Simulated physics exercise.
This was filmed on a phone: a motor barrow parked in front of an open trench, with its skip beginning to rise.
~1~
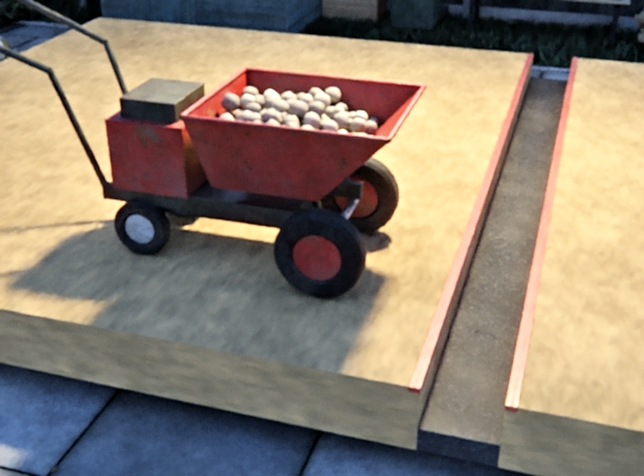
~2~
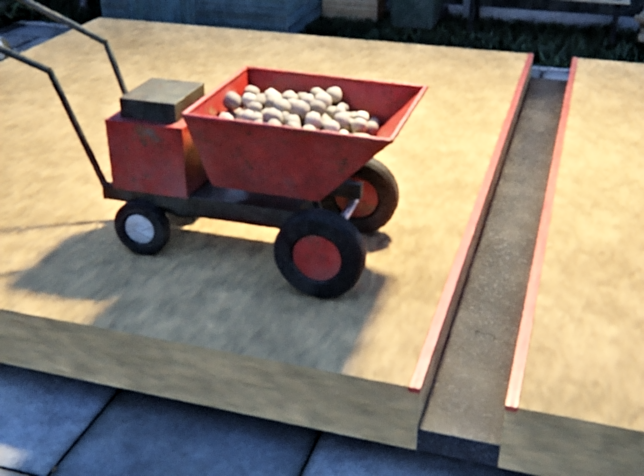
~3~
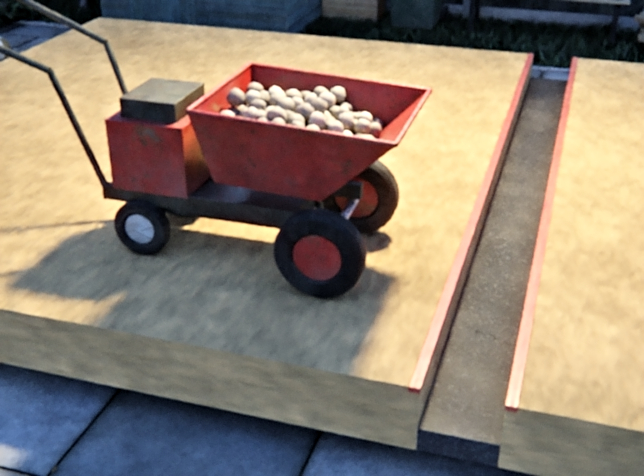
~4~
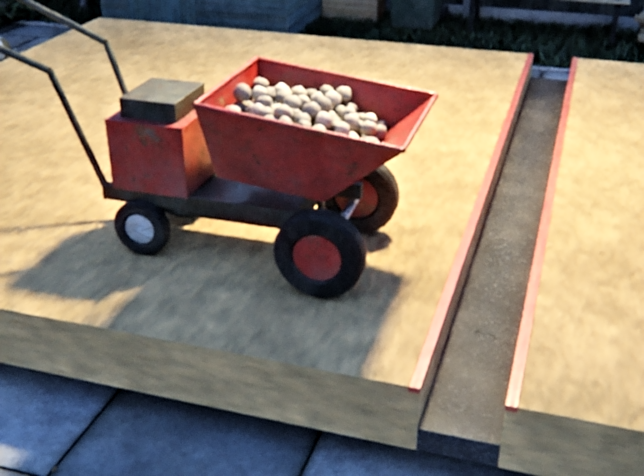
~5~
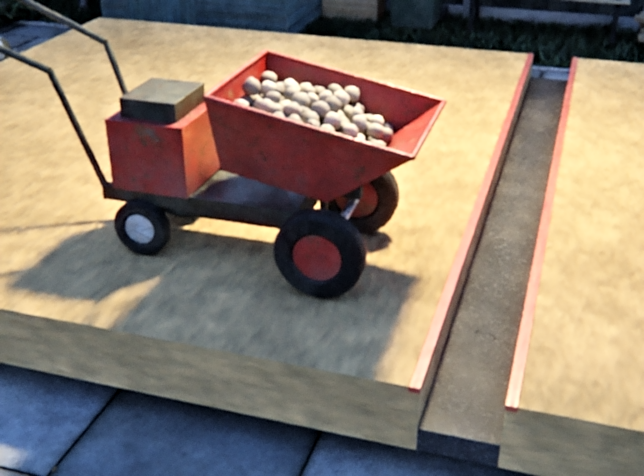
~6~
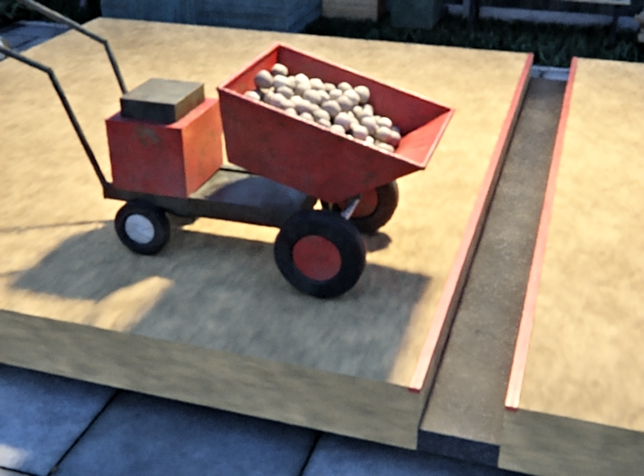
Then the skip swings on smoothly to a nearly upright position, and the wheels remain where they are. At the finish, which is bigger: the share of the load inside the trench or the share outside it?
The share inside is bigger.
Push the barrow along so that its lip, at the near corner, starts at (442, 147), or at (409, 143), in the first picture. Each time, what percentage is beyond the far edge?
The first gives close to 70 per cent and the second 30 per cent.
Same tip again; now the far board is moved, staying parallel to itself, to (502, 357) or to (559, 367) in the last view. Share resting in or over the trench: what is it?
50 and 100 percent.
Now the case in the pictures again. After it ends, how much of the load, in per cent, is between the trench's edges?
Roughly 70 in every hundred pieces, I'd say.
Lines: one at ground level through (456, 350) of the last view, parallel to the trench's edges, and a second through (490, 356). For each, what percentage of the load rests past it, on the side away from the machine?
Estimate: 70 %, then 40 %.
Shortly afterwards, skip tipped steeply; the whole lot in the skip.
Next, skip tipped right over; near half in the skip; near a third in or heaped over the trench; a little beyond it; only a few falling.
Some moments later, skip tipped right over; a little in the skip; near two thirds in or heaped over the trench; a little beyond it.
In the end, skip tipped right over; a little in the skip; near two thirds in or heaped over the trench; a little beyond it.
